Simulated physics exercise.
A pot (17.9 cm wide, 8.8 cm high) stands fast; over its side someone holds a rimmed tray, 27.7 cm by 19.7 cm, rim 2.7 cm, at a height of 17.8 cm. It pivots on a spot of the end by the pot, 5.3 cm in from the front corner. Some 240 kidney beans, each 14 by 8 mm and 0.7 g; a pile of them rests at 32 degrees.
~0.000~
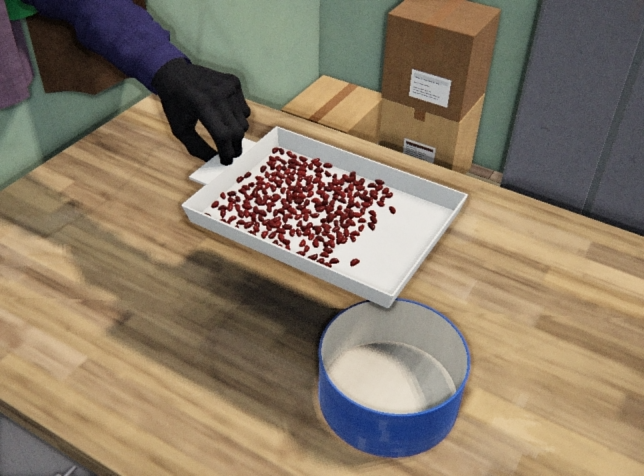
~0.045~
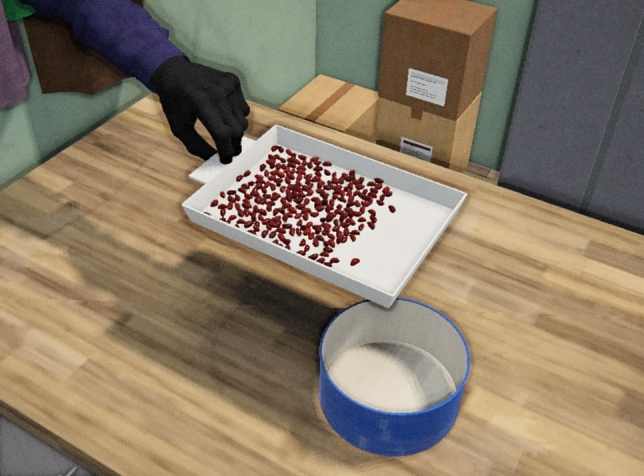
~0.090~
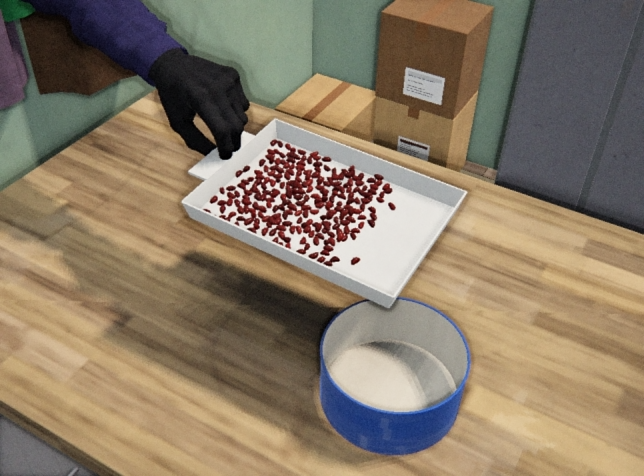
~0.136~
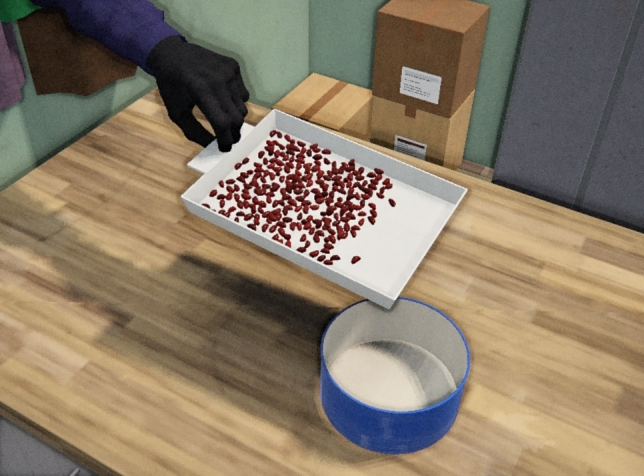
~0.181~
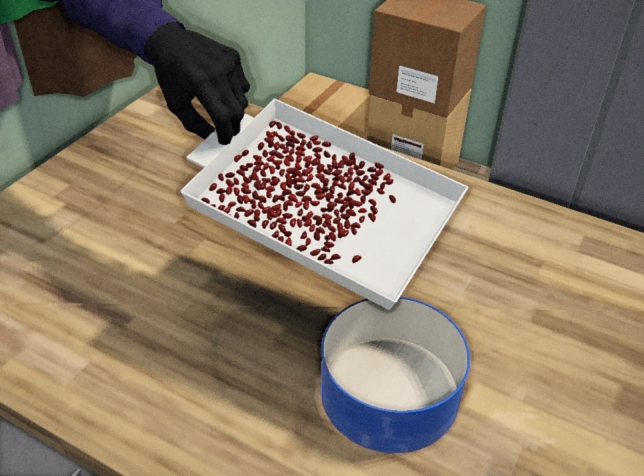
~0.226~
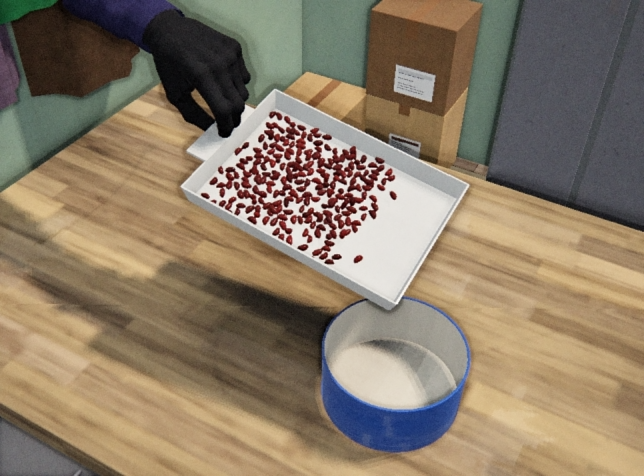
A white rimmed tray scattered with dark red beans, held at its far left end by a black-gloved hand, starts out nearly level above a wooden counter. The hand raises that end gradually, so the tray slants more toward the blue pot at lower right, while the beans barely shift.
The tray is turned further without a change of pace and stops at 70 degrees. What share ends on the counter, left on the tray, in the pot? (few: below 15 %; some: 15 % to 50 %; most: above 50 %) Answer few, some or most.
On the counter: Few; left on the tray: Some; in the pot: Most.
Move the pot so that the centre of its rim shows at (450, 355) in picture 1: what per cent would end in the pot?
About 45 per cent.
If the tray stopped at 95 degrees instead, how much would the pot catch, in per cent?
In that case some 95 per cent.
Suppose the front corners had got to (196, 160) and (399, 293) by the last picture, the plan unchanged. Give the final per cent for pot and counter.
Pot 20, counter 40.
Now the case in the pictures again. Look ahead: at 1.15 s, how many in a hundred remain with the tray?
Some 45 per cent of the load.
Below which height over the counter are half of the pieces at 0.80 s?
About 20 cm.
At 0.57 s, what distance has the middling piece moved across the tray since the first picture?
About 5 cm.
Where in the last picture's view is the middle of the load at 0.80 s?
Near (386, 275).
After 0.57 s, tilt 41 degrees; the tray holds 100 %, the pot 0 %.
After 0.80 s, tilt 59 degrees; the tray holds 95 %, the pot 0 %.
After 1.15 s, tilt 70 degrees; the tray holds 45 %, the pot 50 %.
By 2.4 s all is still; counter 0 %, tray 25 %, pot 70 %.
